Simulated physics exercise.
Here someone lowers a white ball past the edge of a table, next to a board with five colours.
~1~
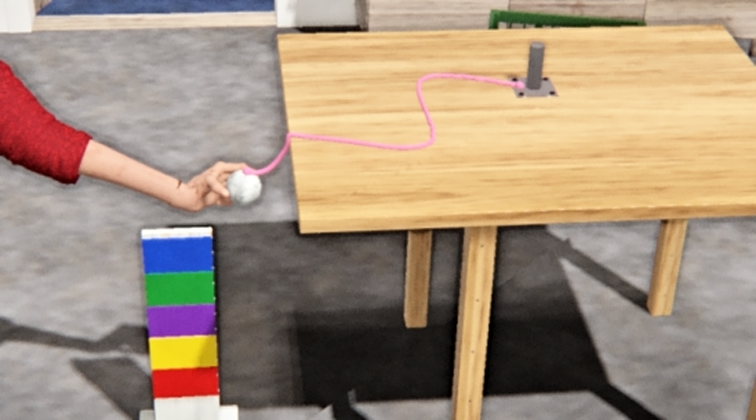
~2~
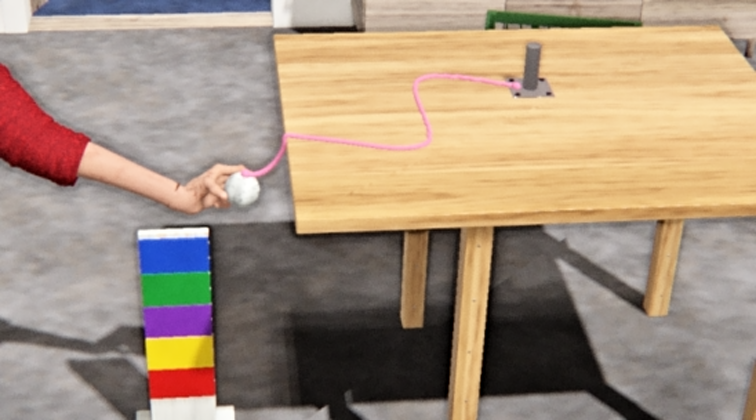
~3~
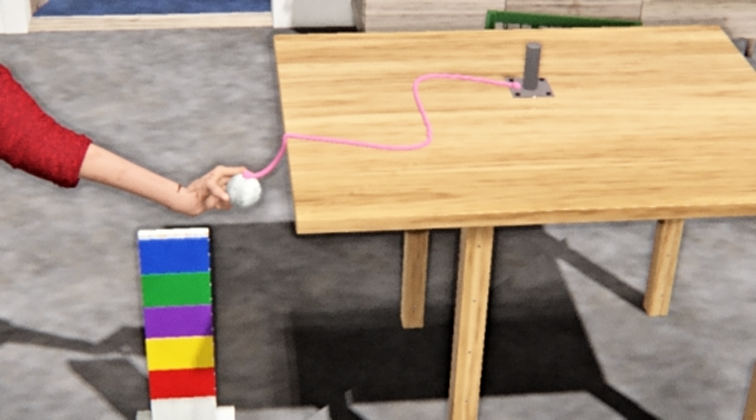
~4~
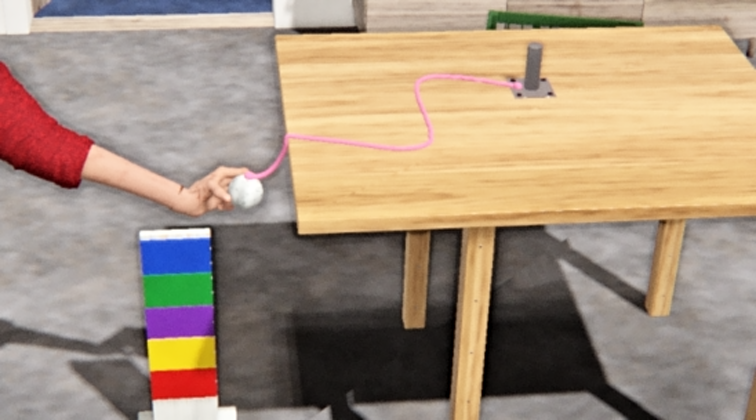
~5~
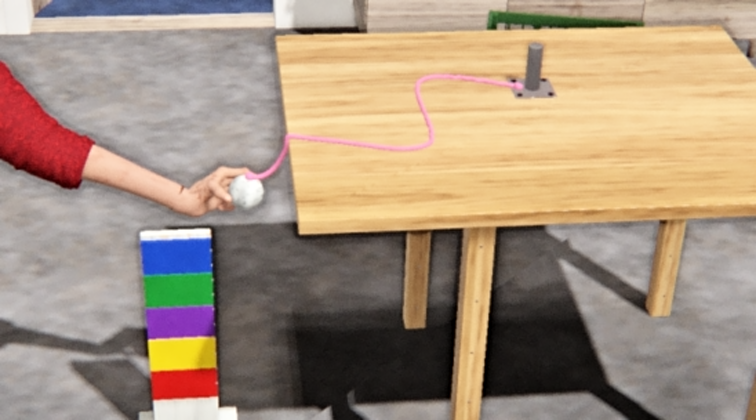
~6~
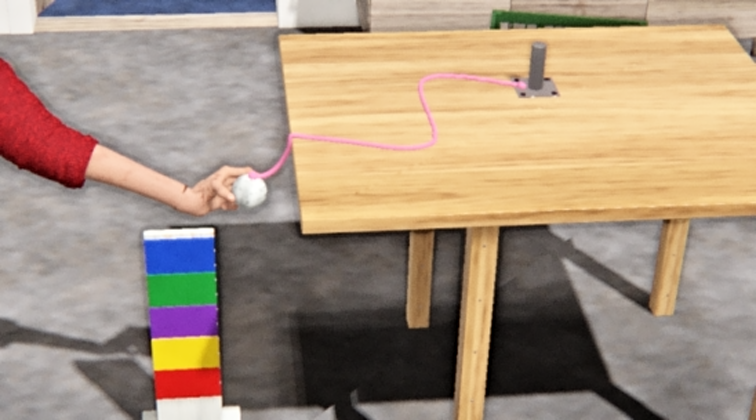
Beside a wooden table, a hand holds a white ball on a pink cord, barely moving.
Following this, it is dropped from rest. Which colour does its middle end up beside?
Purple.
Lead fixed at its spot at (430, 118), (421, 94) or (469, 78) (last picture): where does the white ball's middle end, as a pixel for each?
Try 1: (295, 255); try 2: (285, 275); try 3: (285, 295).
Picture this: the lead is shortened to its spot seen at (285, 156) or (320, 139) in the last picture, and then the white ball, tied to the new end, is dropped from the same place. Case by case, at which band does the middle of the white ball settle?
Green; blue.
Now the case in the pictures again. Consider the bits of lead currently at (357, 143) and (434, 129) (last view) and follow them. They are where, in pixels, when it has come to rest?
Around (285, 185), then around (321, 116).
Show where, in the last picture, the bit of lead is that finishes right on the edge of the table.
(426, 146), approximately.
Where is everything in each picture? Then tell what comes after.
The first frame shows white ball (243, 187); blue (178, 256); green (180, 290); purple (182, 322); yellow (184, 353); red (185, 383).
The second frame shows white ball (241, 190); lead through (480, 80) (416, 84) (426, 121) (395, 148) (308, 138).
The third frame shows white ball (243, 191).
The fourth frame shows white ball (245, 192); lead through (482, 81) (417, 85) (428, 121) (397, 149) (309, 138).
The fifth frame shows white ball (246, 192).
The sixth frame shows white ball (249, 192); lead through (485, 80) (421, 84) (431, 121) (401, 148) (313, 138).
Soon after, ball near (318, 285); level with purple.
After that, ball near (281, 308); level with purple.
In the end, ball near (290, 302); level with purple. The lead holds its middle at purple.
